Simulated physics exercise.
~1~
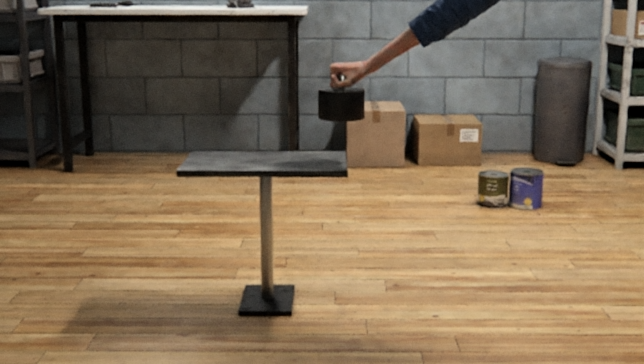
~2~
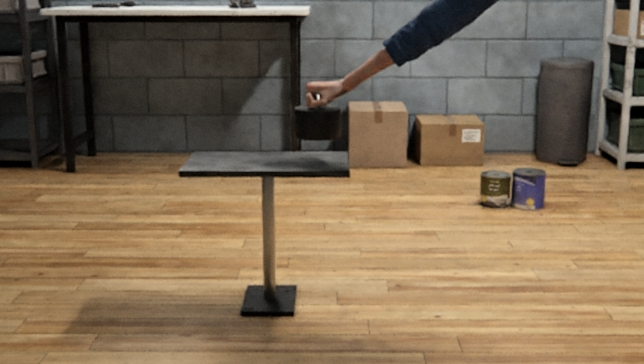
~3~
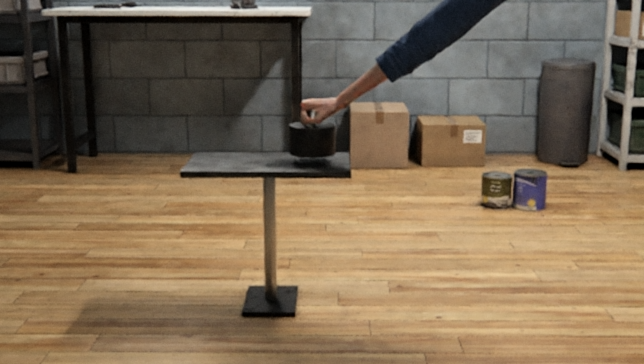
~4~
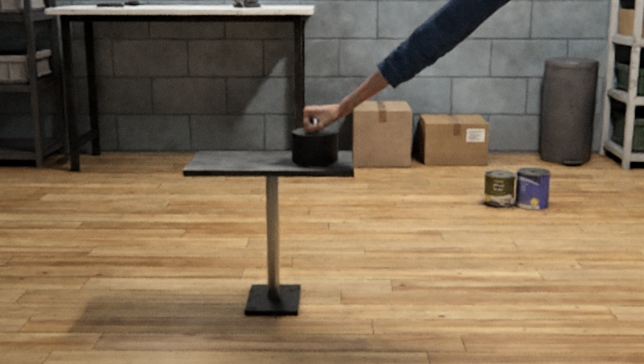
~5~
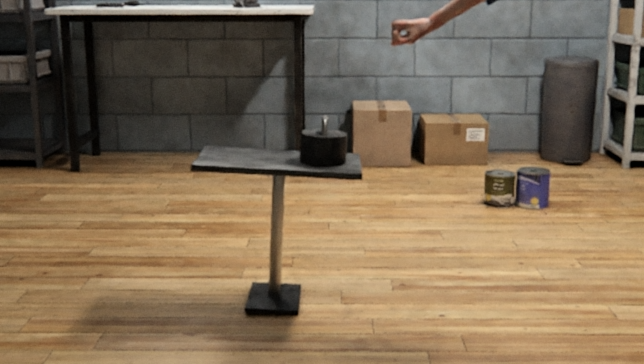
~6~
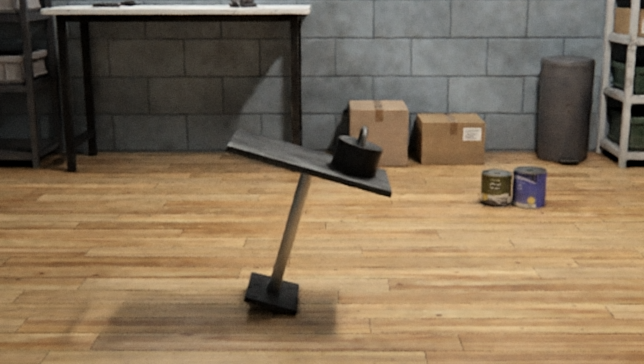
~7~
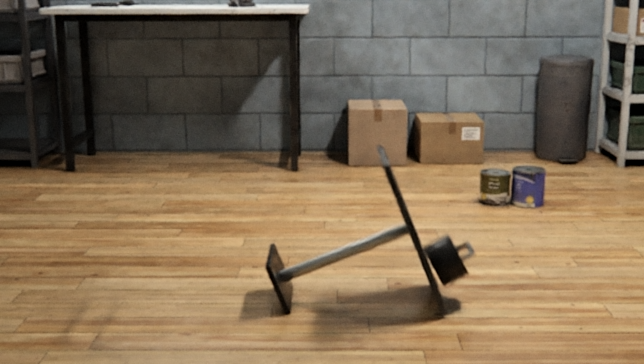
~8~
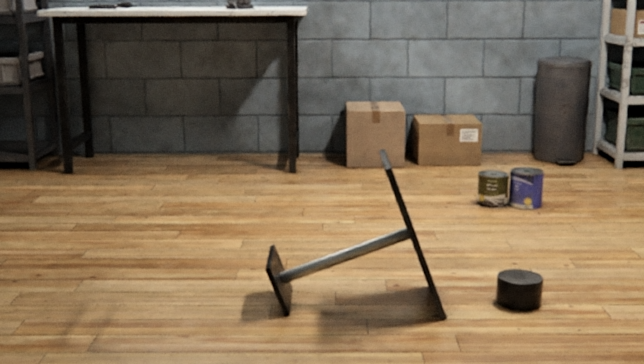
At the start, a hand reaches in from the upper right, holding a dark cylinder by its small handle above a narrow-footed black side table on a wooden floor. The hand moves left and lowers the cylinder onto the right part of the tabletop. It then lets go and draws back, and the table begins leaning to the right. The table tips over with the cylinder still on its sloping top, until the edge of the top meets the floor. The cylinder drops off and ends upside down on the floor to the right, beside the toppled table.
